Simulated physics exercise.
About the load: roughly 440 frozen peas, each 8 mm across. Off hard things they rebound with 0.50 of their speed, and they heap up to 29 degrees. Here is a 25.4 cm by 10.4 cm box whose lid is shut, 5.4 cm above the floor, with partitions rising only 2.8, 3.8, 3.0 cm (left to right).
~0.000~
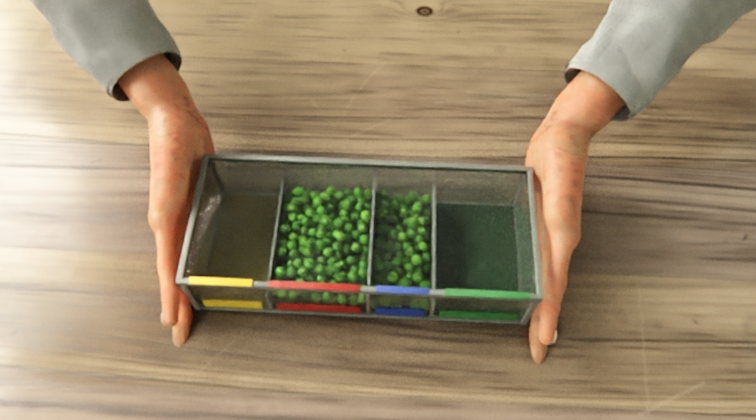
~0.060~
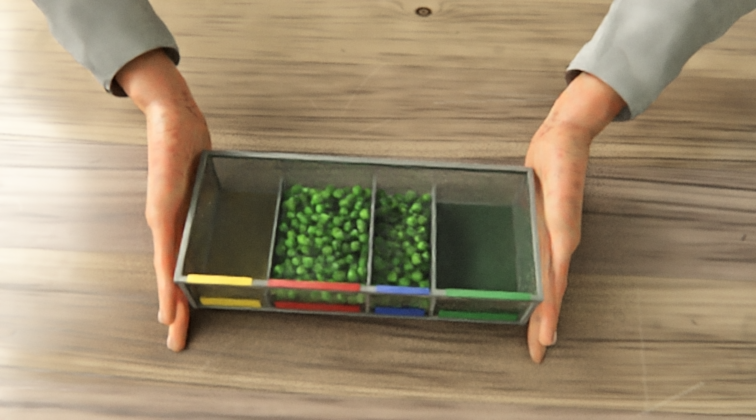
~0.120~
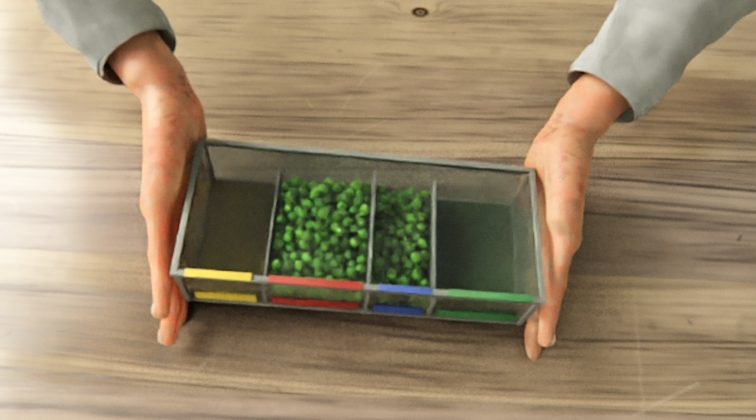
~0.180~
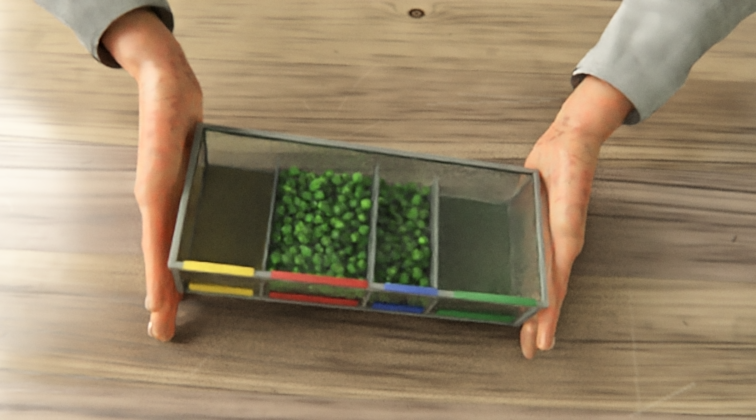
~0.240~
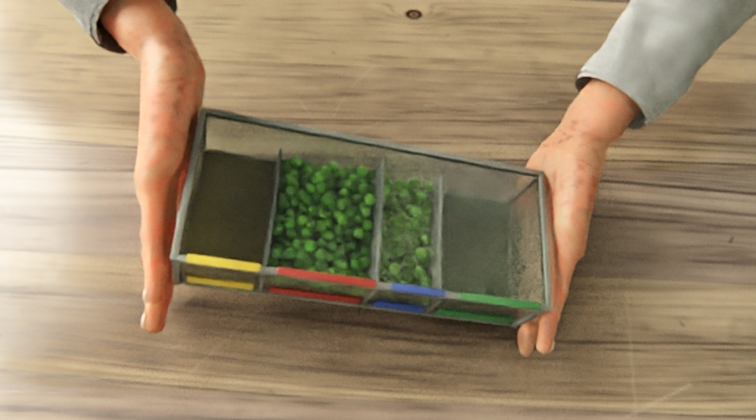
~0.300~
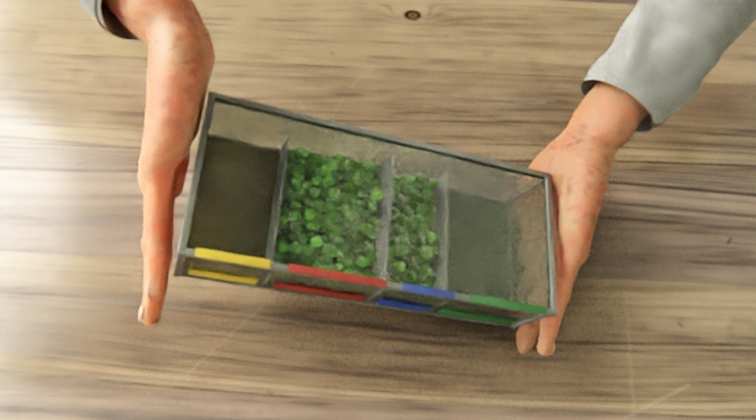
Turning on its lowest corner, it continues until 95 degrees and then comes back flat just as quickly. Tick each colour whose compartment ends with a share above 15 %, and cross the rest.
Red: Tick. Blue: Cross. Green: Tick. Yellow: Cross.
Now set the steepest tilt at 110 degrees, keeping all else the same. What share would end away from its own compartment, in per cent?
Estimate: Around 45 %.
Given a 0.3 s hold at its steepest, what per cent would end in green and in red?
Final amounts would be green 40% and red 50%.
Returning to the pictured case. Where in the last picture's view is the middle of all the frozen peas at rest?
Near (352, 271).
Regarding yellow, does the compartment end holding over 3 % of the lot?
Yellow compartment - not above it.
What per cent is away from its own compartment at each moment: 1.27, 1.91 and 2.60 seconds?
25, 40, 40.
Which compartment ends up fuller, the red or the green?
Red.
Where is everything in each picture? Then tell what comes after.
The first picture shows box tilt 0 degrees, front corners at (183, 279) and (537, 295); red 65 %, blue 35 %.
The second picture shows box tilt 1 degrees, front corners at (181, 277) and (537, 296).
The third picture shows box tilt 5 degrees, front corners at (178, 271) and (539, 299), lowest corner right front.
The fourth picture shows box tilt 10 degrees, front corners at (176, 263) and (542, 302), lowest corner right front.
The fifth picture shows box tilt 15 degrees, front corners at (178, 255) and (546, 306), lowest corner right front.
The sixth picture shows box tilt 21 degrees, front corners at (186, 249) and (550, 310), lowest corner right front; red 65 %, blue 35 %. Its pace works out near 85 degrees a second.
After 1.27 s, tilt 94 degrees; red 55 %, blue 25 %, green 20 %.
After 1.91 s, tilt 41 degrees; red 50 %, blue 10 %, green 40 %.
After 2.60 s, tilt 0 degrees; red 50 %, blue 10 %, green 40 %.
At rest (3.2 s), red 50 %, blue 10 %, green 40 %, yellow 0 %.
